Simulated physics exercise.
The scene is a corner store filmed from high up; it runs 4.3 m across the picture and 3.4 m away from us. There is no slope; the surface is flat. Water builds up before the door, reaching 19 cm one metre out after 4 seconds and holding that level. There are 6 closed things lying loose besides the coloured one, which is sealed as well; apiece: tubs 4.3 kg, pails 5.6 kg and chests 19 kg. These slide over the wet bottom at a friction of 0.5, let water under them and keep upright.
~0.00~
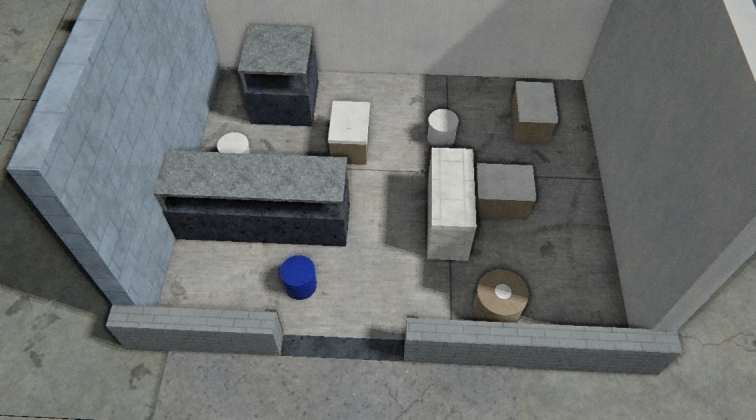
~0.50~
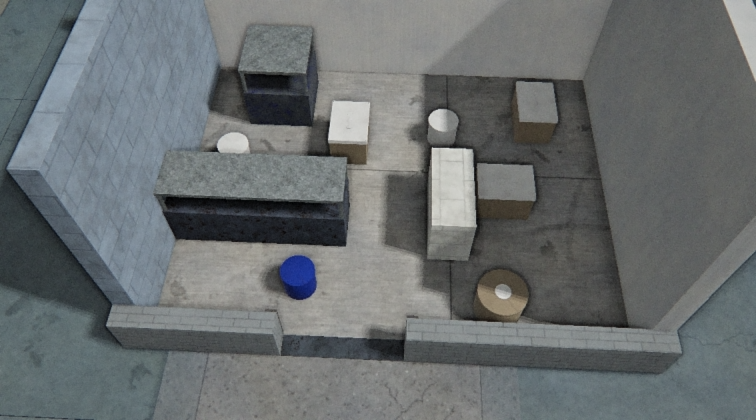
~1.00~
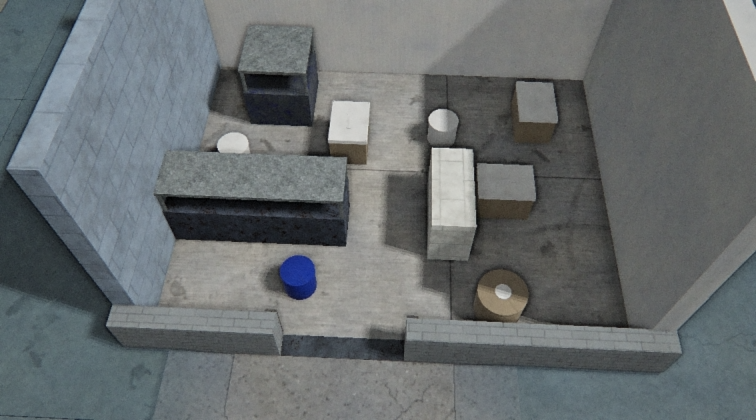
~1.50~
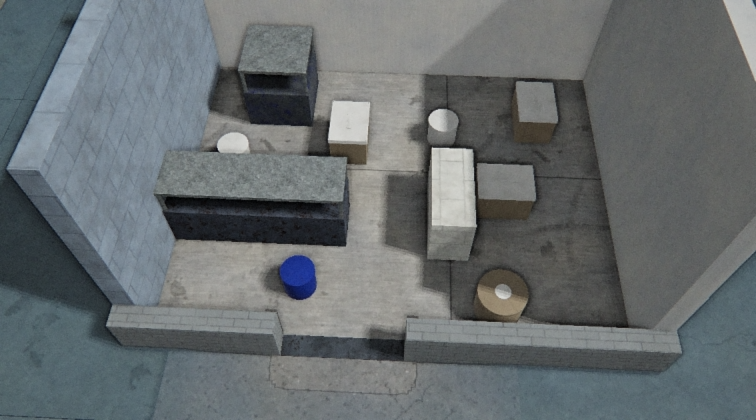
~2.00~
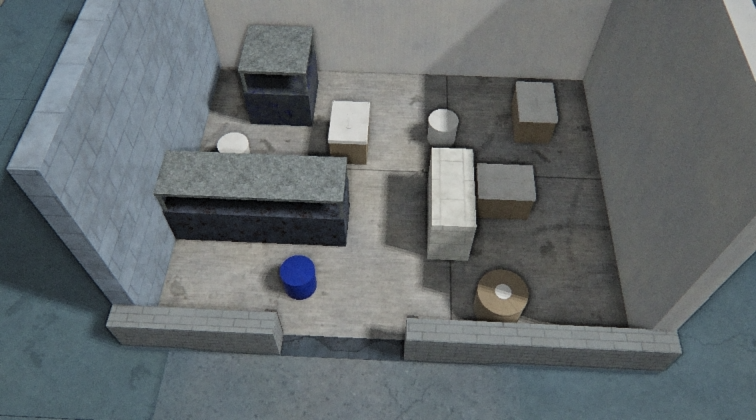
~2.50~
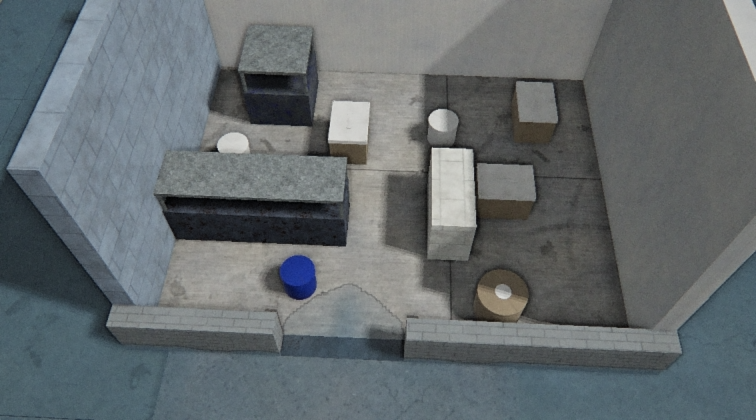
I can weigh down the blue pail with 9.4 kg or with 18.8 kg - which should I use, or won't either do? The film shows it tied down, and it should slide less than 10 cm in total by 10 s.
Go with the heavier one.
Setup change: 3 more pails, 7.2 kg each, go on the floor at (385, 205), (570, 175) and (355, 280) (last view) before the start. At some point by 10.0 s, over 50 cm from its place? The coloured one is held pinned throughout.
Taking them in turn, the first is beyond the line, the second inside the line and the third beyond the line.
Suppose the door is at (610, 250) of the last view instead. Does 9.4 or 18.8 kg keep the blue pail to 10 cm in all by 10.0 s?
In that setup just the second mass works.
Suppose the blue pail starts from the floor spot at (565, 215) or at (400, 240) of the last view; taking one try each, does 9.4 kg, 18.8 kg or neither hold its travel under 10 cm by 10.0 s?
One by one: The small mass suffices; only the big mass suffices.
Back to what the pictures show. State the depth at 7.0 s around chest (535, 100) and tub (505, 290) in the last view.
First roughly 2 cm, second roughly 2 cm.
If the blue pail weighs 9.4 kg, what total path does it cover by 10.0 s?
It covers about 200 cm altogether.
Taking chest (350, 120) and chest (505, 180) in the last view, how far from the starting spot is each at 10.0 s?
In turn: 5 cm, 0 cm.
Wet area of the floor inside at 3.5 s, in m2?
Roughly 2.0 m2.
After 3.5 s the blue pail would be 0 cm from its start with 9.4 kg and 0 cm from its start with 18.8 kg; 4 cm of water round it then.
After 4.5 s the blue pail would be 14 cm from its start with 9.4 kg and 0 cm from its start with 18.8 kg; 7 cm of water round it then.
After 7.0 s the blue pail would be 79 cm from its start with 9.4 kg and 0 cm from its start with 18.8 kg; 8 cm of water round it then.
After 10.0 s the blue pail would be 60 cm from its start with 9.4 kg and 0 cm from its start with 18.8 kg; 13 cm of water round it then.
